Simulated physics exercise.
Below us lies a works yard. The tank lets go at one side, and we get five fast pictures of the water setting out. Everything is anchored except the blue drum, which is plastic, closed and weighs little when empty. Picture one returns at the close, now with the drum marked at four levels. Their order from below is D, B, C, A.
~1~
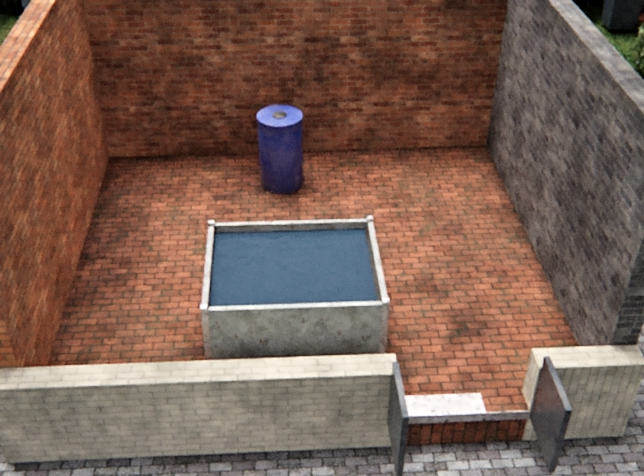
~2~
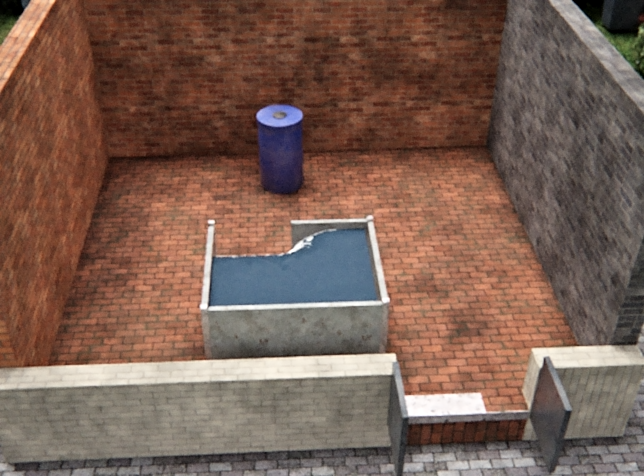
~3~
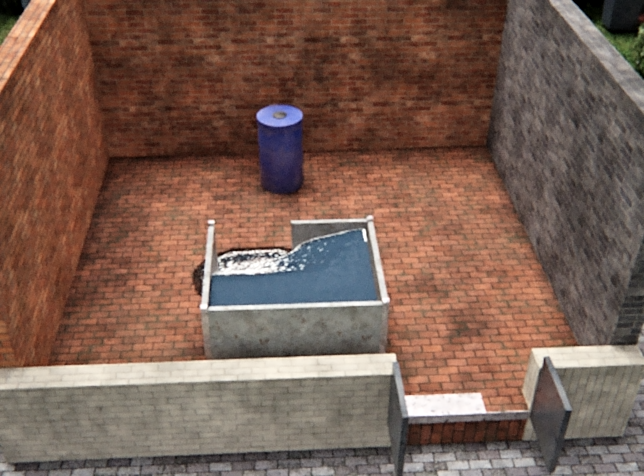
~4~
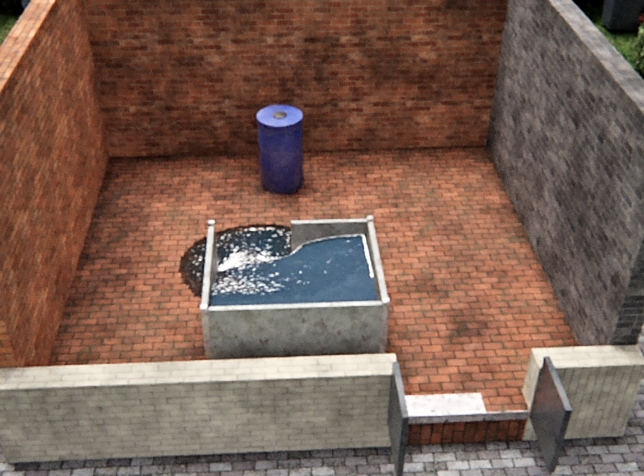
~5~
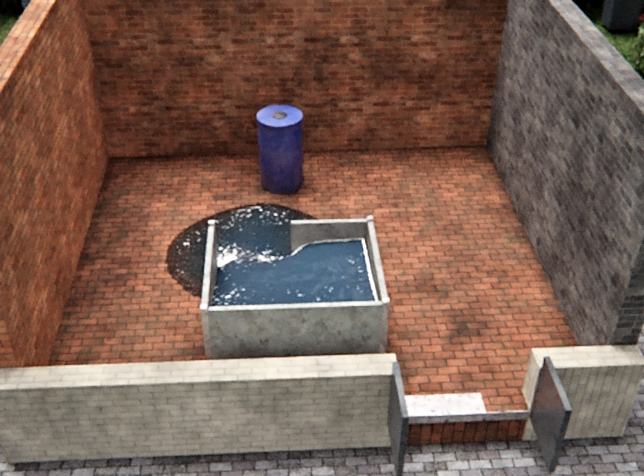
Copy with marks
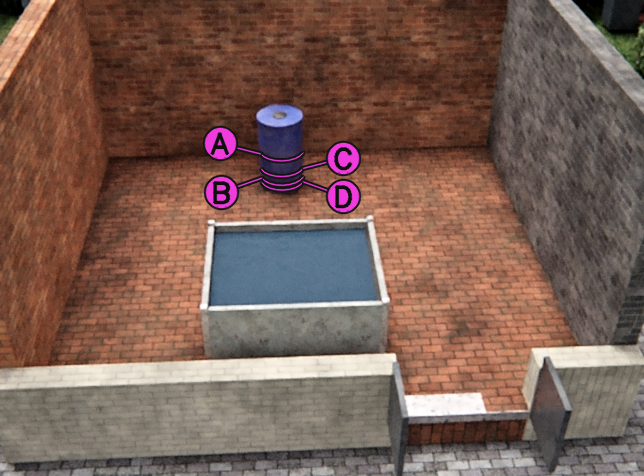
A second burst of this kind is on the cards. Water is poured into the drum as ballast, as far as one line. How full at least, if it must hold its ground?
A is the one.
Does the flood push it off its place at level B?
Yes.
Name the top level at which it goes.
C it is.
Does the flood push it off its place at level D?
Yes.
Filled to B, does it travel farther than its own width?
Yes, it does.
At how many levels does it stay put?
One of them.
In magenta, A at (282, 160); B at (282, 185); C at (282, 176); D at (282, 190); from the bottom up D, B, C, A.
With A, it does not move.
With B, it is pushed about 3 times its own width away.
With C, it is pushed about half its own width away.
With D, it is pushed about 3 times its own width away.
